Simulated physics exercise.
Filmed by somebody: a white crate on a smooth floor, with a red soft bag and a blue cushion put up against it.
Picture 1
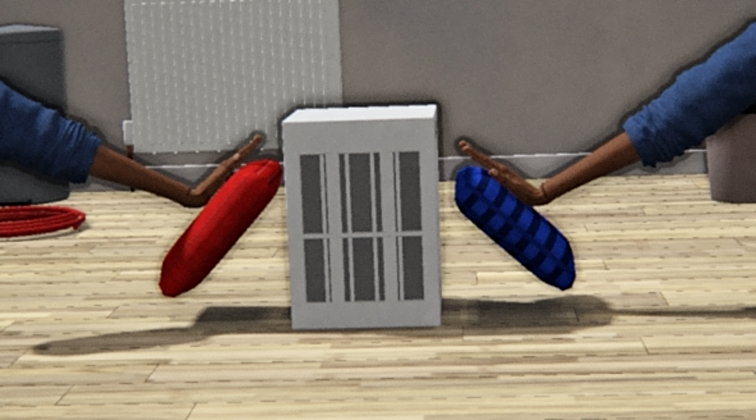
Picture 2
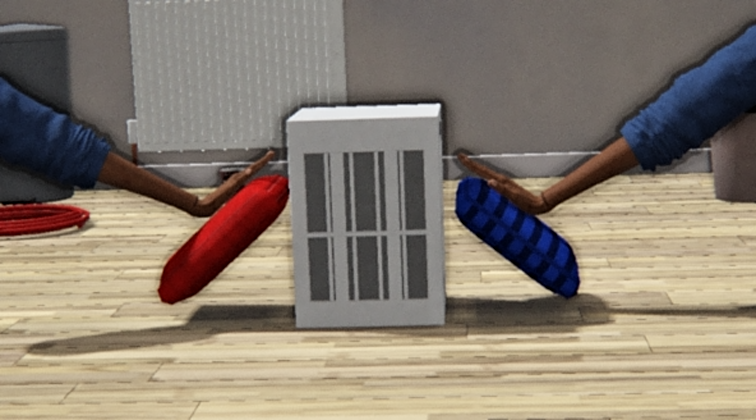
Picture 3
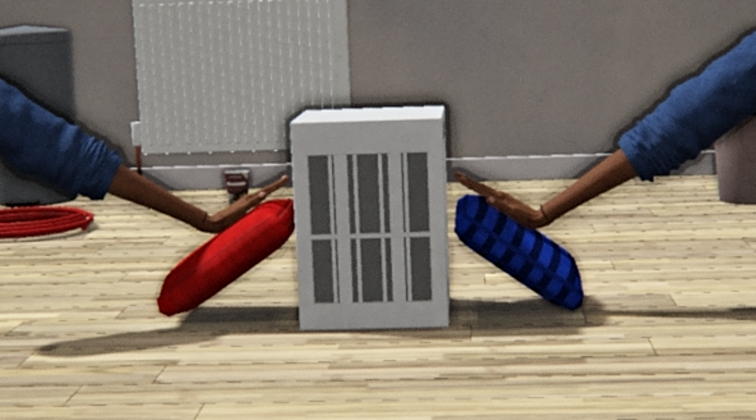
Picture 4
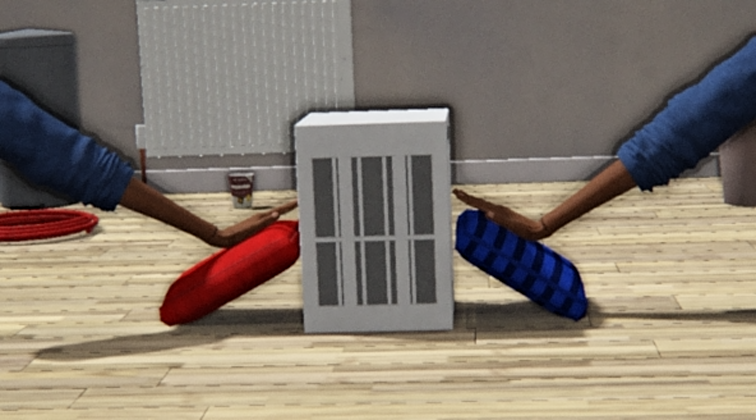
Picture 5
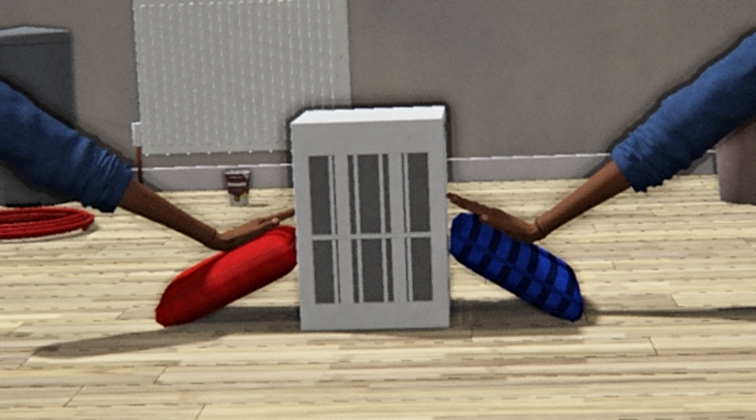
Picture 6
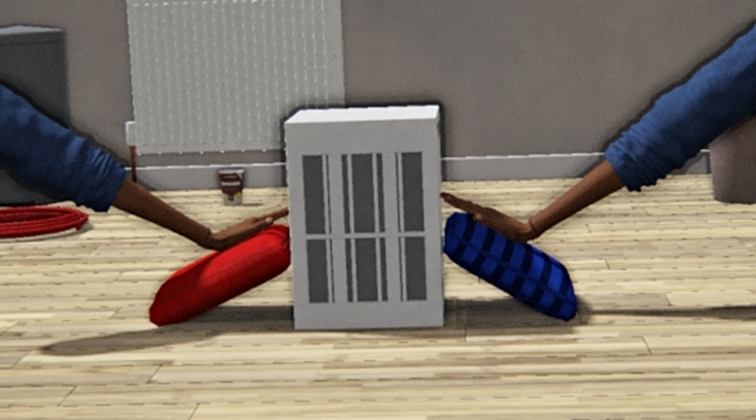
A white crate with dark slatted openings stands upright on a pale plank floor, seen from the front at a low level, before a grey wall with a white radiator. A red soft bag leans at its left and a blue checked cushion at its right, each under a blue-sleeved arm's hand. The hands lower as both slide down to flatter slants, the bag more, while the view shifts slightly sideways.
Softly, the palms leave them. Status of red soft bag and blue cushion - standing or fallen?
Red soft bag: Fallen; blue cushion: Fallen.
Then, 0.30 s on from there, soft bag flat on the floor near (226, 295); cushion flat on the floor near (520, 288).
In the end, soft bag flat on the floor near (223, 297); cushion flat on the floor near (518, 290). The red soft bag slides down flat and the blue cushion slips and lies down.
